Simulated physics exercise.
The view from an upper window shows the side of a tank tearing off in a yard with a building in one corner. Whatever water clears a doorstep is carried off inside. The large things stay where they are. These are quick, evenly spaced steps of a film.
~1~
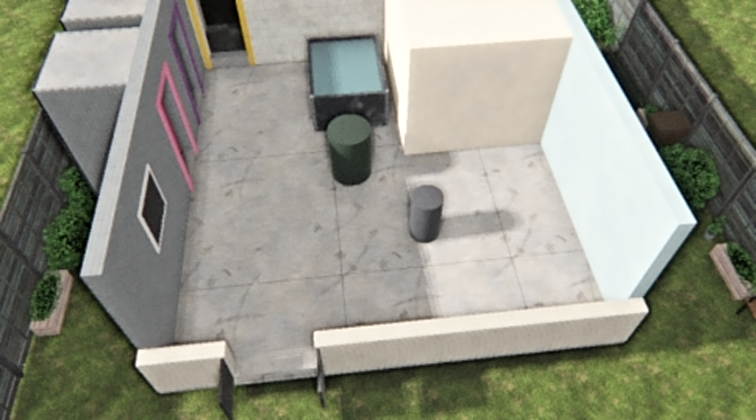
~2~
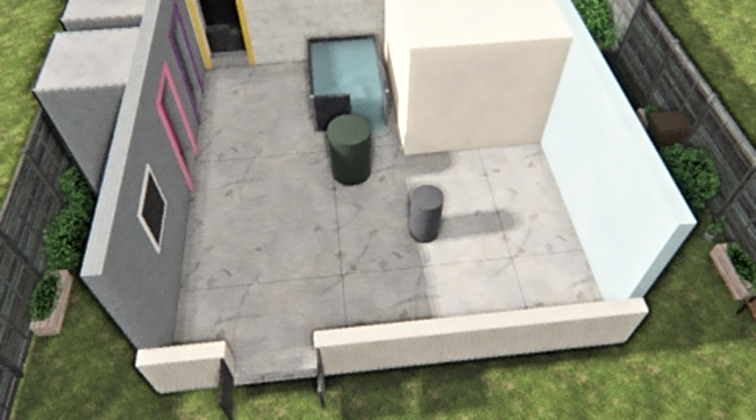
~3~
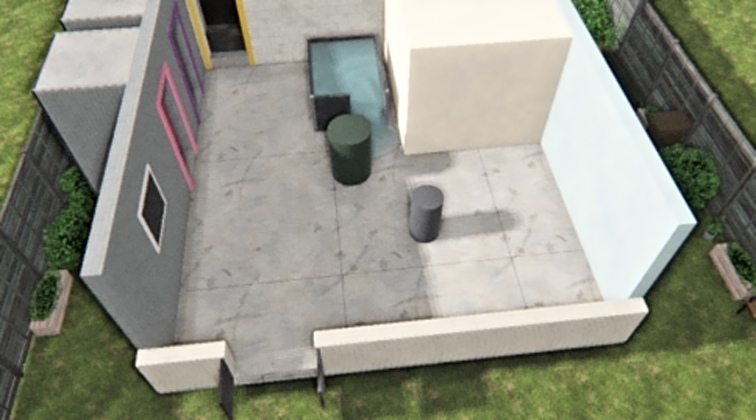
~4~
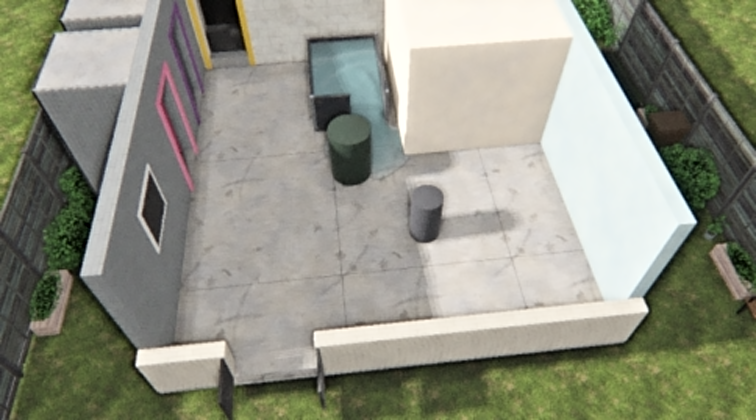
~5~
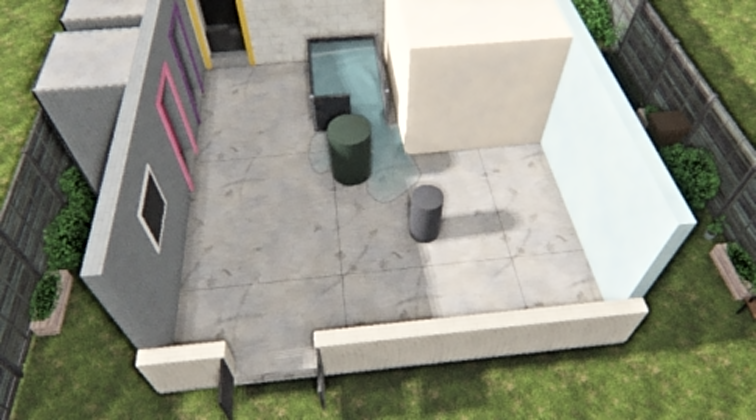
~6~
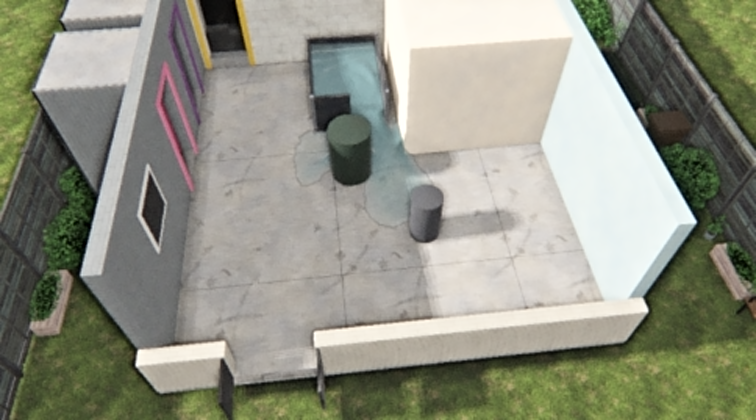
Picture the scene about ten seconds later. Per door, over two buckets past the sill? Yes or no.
Yellow door no, purple door no, pink door no.
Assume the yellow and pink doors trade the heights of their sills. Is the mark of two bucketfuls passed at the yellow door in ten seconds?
If you ask me, yellow door stays within bounds.
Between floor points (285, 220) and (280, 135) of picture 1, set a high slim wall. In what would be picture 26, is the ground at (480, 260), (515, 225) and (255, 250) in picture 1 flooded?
The first spot is swamped, the second swamped, the third untouched.
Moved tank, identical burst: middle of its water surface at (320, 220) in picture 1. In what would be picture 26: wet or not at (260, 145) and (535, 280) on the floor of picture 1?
Bone-dry, soaked.
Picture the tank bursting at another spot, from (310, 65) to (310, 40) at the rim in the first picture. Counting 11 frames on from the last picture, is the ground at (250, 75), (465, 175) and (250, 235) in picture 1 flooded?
So that's waterlogged for the first, left bare for the second and left bare for the third.
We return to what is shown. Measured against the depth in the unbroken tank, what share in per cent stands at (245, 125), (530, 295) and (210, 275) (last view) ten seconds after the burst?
Around 4, 6 and 12 %.
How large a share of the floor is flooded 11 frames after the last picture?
It comes out near 55 percent.
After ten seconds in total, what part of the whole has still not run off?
Near 92 in a hundred.
A moment on, water covers 25 % of the floor; the yellow door not reached, the purple door not reached, the pink door not reached.
Next, water covers 55 % of the floor; the yellow door not reached, the purple door not reached, the pink door wet at the sill, nothing in.
Then, water covers 65 % of the floor; the yellow door not reached, the purple door wet at the sill, nothing in, the pink door wet at the sill, nothing in.
Later, water covers 80 % of the floor; the yellow door wet at the sill, nothing in, the purple door wet at the sill, nothing in, the pink door wet at the sill, nothing in.
In the end, water covers 95 % of the floor; the yellow door wet at the sill, nothing in, the purple door wet at the sill, nothing in, the pink door wet at the sill, nothing in.
